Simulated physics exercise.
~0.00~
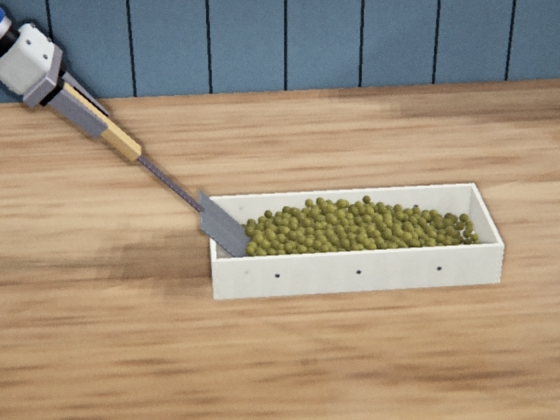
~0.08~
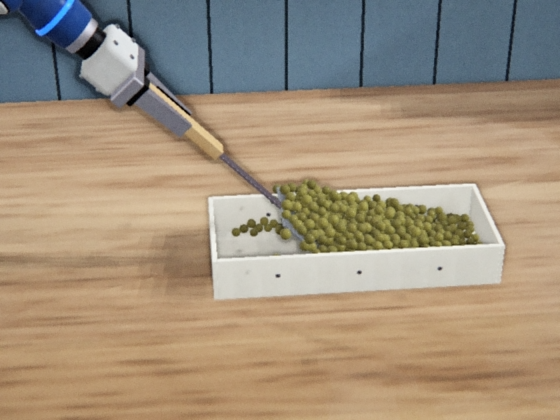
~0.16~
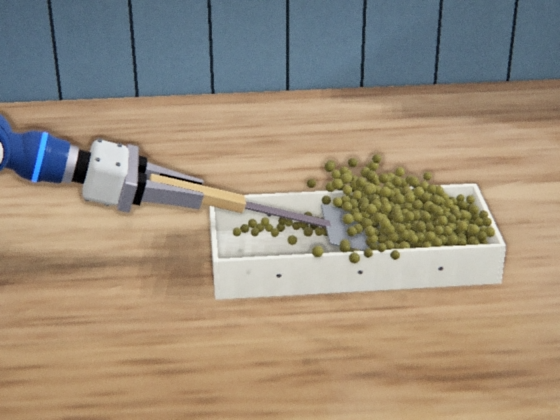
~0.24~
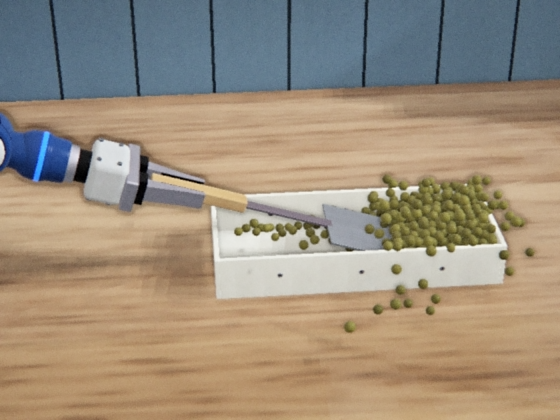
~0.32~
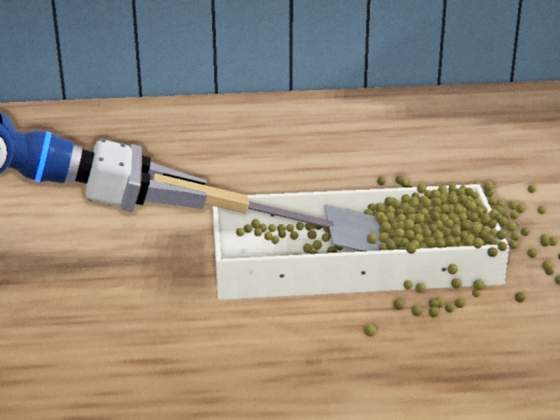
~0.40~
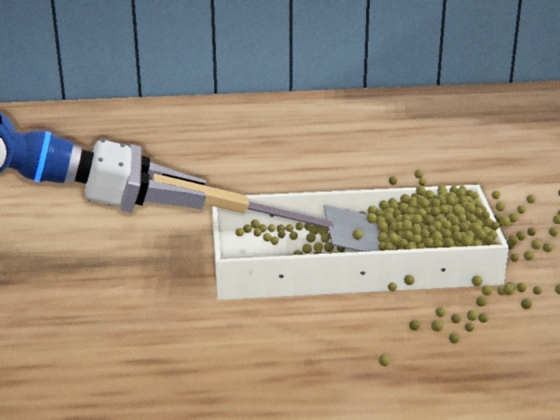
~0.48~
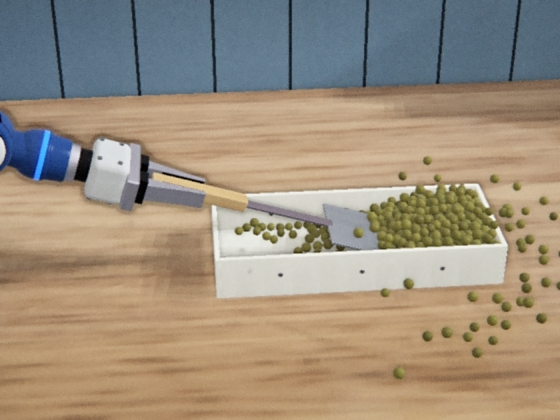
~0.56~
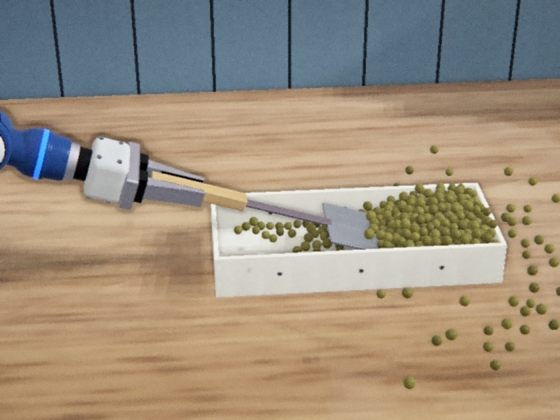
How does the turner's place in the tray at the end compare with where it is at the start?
At the start the turner is at the left end of the tray, and by the end it rests farther right, around the middle of the tray.
